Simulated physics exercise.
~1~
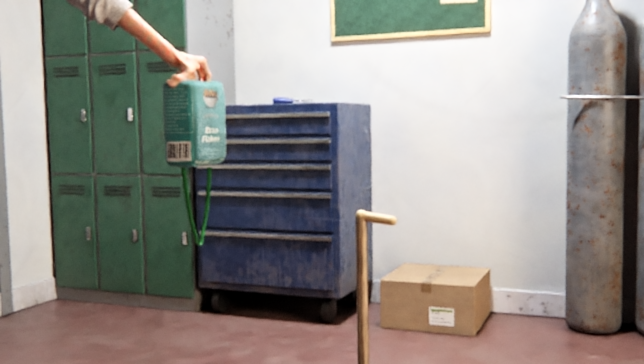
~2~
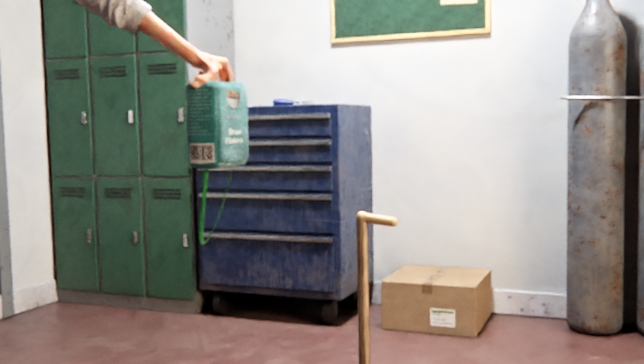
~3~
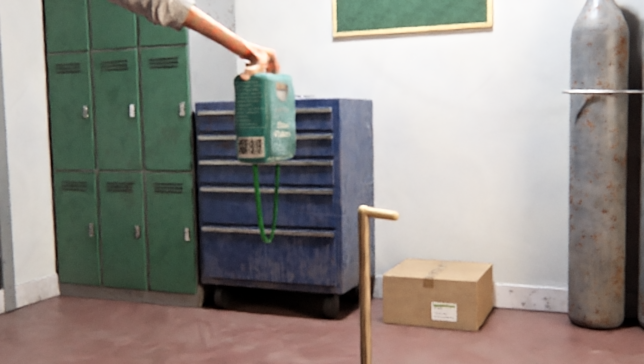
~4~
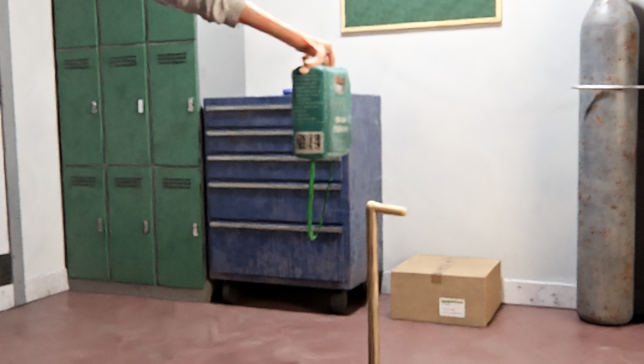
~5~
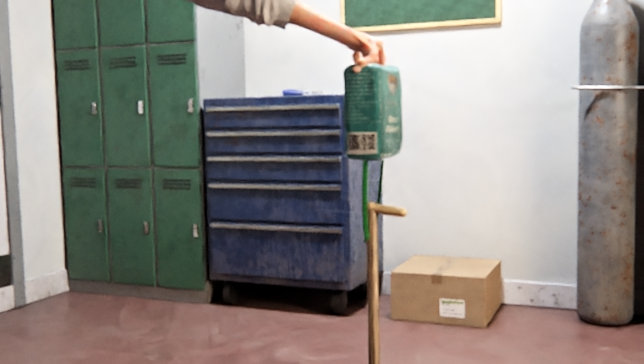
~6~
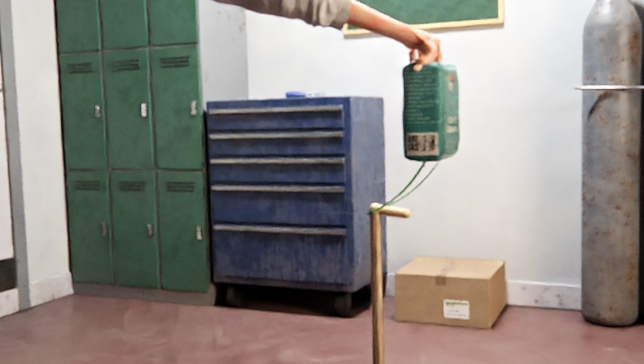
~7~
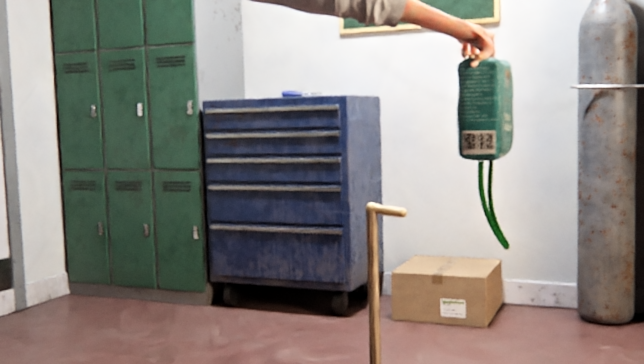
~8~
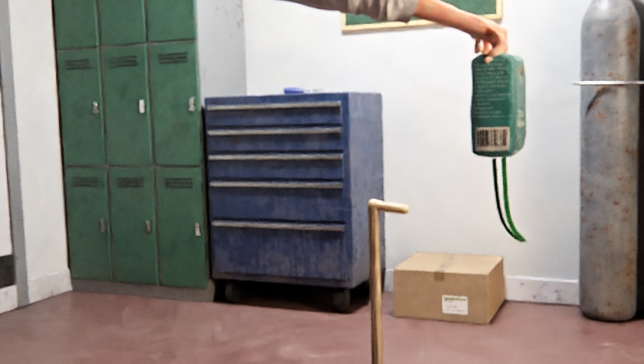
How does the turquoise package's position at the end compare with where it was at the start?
At the start it is held on the left, by the lockers and the blue drawer cabinet. At the end it is well to the right, past the post and above the cardboard box's right side.
